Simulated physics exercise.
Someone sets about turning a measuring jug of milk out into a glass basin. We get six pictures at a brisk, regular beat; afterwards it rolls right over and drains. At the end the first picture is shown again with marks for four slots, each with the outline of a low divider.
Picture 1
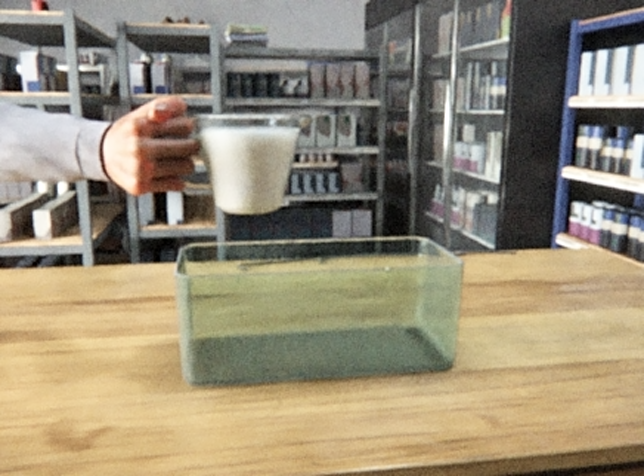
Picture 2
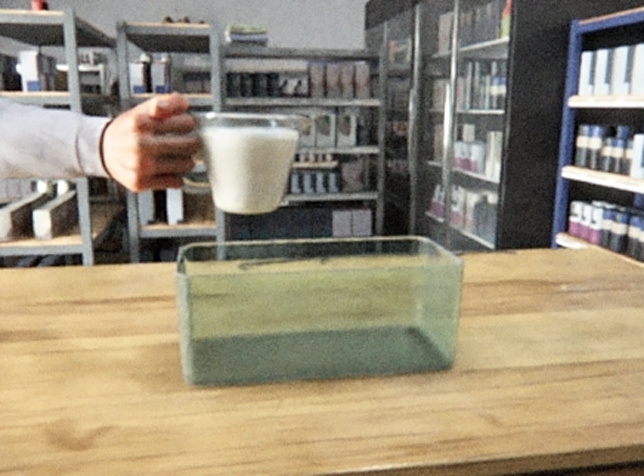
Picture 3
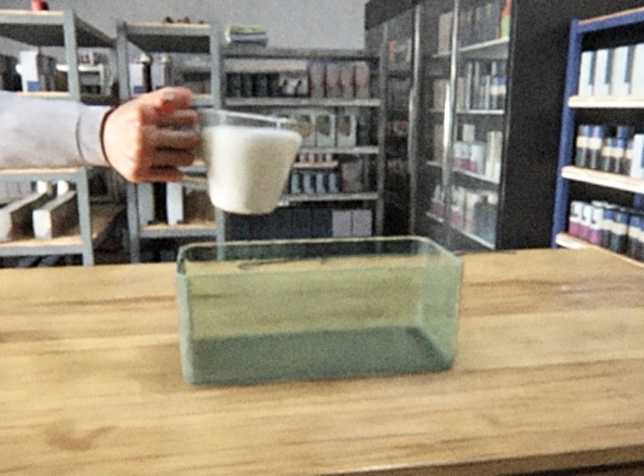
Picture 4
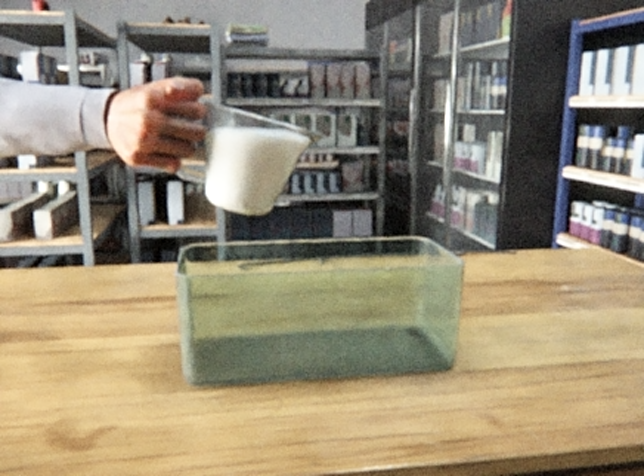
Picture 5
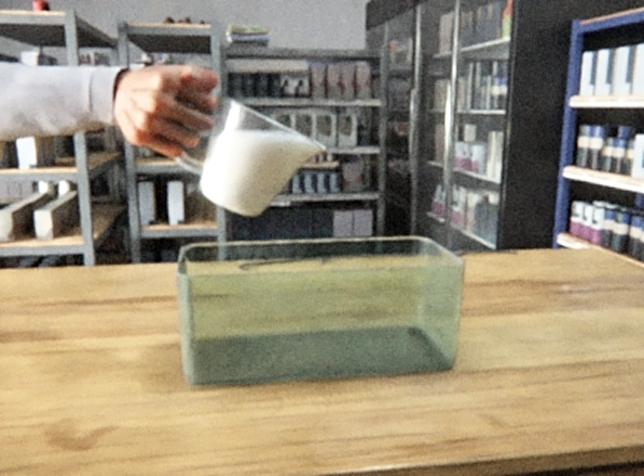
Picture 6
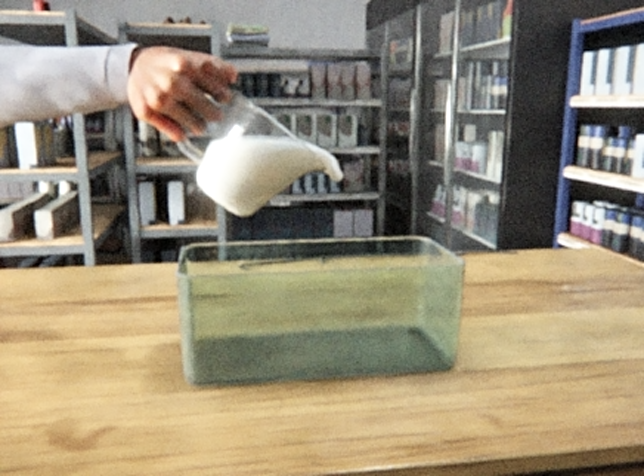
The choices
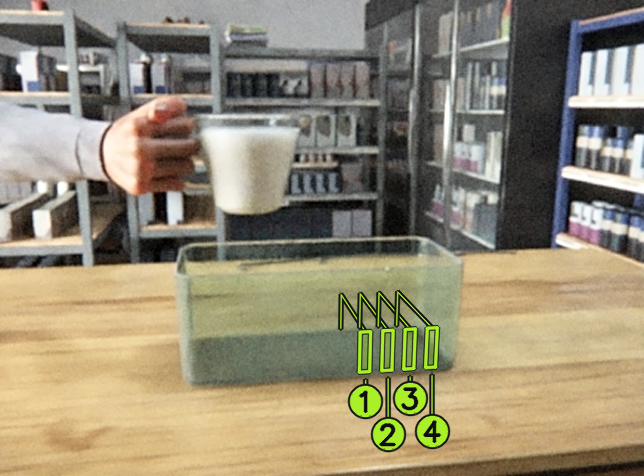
The clip shows a hand at the left holding a clear jug of milk above a rectangular glass basin on a wooden table, then tilting it rightward until milk begins to pass over the lip.
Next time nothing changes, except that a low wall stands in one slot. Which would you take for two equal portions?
1 beats the others.
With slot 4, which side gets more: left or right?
More ends on the left.
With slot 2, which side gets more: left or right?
More ends on the left.
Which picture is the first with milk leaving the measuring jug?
Picture 5.
On the marked copy, 1 at (365, 379); 2 at (388, 378); 3 at (410, 376); 4 at (432, 375).
If 1 is chosen, about 54 % ends left of the wall and 46 % right of it.
If 2 is chosen, about 83 % ends left of the wall and 16 % right of it.
If 3 is chosen, about 95 % ends left of the wall and 4 % right of it.
If 4 is chosen, about 95 % ends left of the wall and 4 % right of it.
